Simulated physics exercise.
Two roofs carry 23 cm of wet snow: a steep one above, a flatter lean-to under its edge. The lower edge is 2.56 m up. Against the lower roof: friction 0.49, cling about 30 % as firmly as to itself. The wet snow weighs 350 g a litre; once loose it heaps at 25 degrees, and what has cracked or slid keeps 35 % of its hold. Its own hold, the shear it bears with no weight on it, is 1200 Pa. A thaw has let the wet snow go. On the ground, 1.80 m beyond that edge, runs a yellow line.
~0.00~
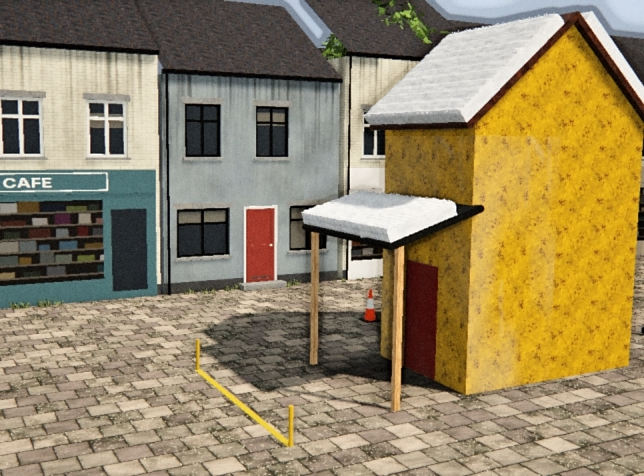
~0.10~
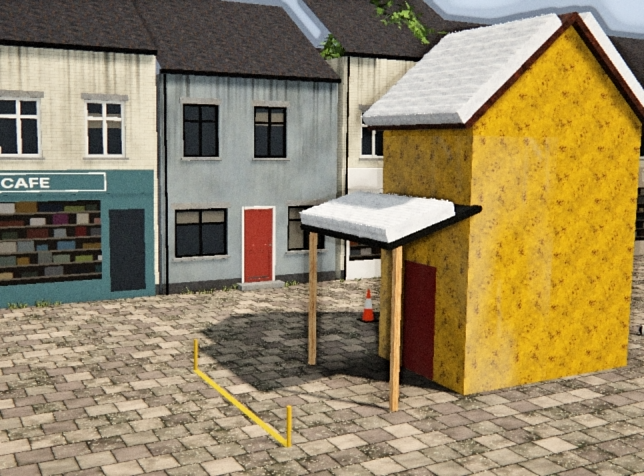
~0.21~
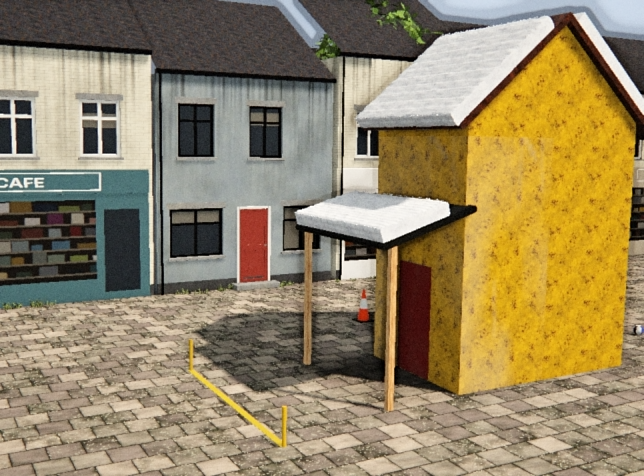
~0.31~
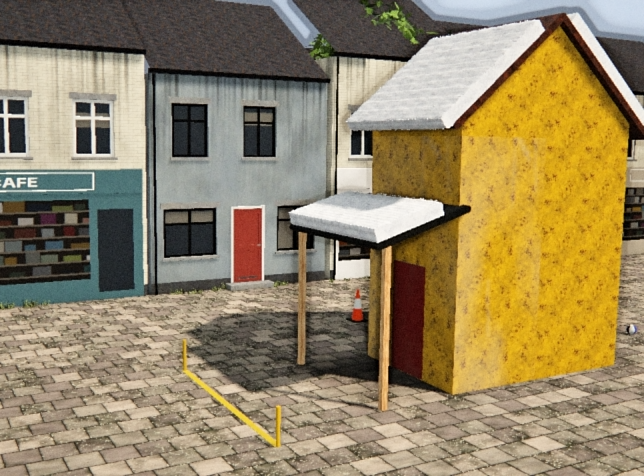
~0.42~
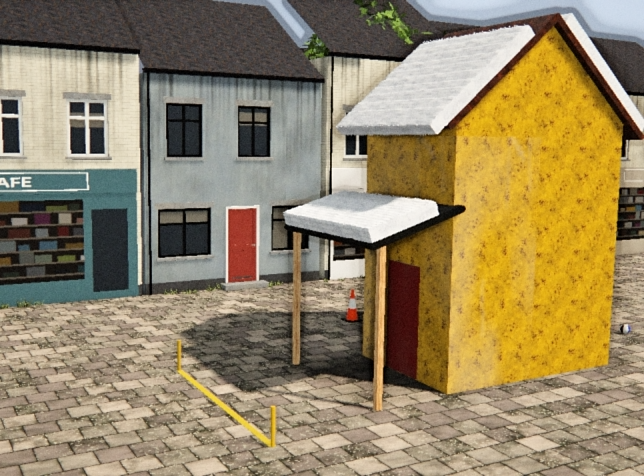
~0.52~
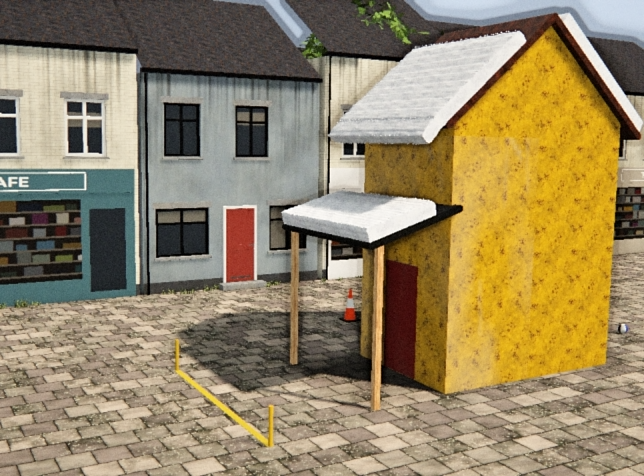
A tall, mottled yellow building with snow on its steep roof stands in a paved square, seen from slightly above and to one side. A snow-topped lean-to on wooden posts shelters its dark red door, with a yellow line on the paving at left and a teal cafe and grey house behind. The upper snow slides slowly left down the slope, jutting past the eave, as the view drifts right.
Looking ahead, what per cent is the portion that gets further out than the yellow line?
About 26 %.
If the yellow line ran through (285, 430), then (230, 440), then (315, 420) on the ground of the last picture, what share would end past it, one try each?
In turn about 45 %, 20 %, 60 %.
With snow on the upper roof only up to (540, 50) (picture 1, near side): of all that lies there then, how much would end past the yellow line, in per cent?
It would be near 14 %.
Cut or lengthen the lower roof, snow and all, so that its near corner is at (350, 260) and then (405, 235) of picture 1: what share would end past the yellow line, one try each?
In turn about 20 %, 35 %.
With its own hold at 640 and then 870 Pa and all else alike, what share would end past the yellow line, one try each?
In turn about 40 %, 40 %.
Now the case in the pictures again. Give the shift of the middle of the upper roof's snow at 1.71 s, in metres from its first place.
Roughly 4.4 m.
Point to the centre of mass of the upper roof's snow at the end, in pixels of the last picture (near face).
At about (269, 404).
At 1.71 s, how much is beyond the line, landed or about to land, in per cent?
Near 0 %.
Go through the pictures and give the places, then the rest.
In the first picture, leading edge of the wet snow at (465, 118).
In the second picture, leading edge of the wet snow at (463, 119), its middle shifted 1.5 cm.
In the third picture, leading edge of the wet snow at (456, 121), its middle shifted 6.4 cm, 3 % of it past the upper edge, in one piece.
In the fourth picture, leading edge of the wet snow at (446, 127), its middle shifted 15 cm, 6 % of it past the upper edge, in one piece.
In the fifth picture, leading edge of the wet snow at (436, 131), its middle shifted 28 cm, 11 % of it past the upper edge, in one piece.
In the sixth picture, leading edge of the wet snow at (427, 127), its middle shifted 45 cm, 18 % of it past the upper edge, in one piece.
After 1.07 s, none is below the lower edge and 0 % is past the line.
After 1.71 s, 45 % is below the lower edge and 0 % is past the line.
After 2.36 s, 69 % is below the lower edge and 26 % is past the line.
After 3.00 s, 69 % is below the lower edge and 26 % is past the line.
After 3.10 s, at the end, 69 % is below the lower edge and 26 % is past the line.
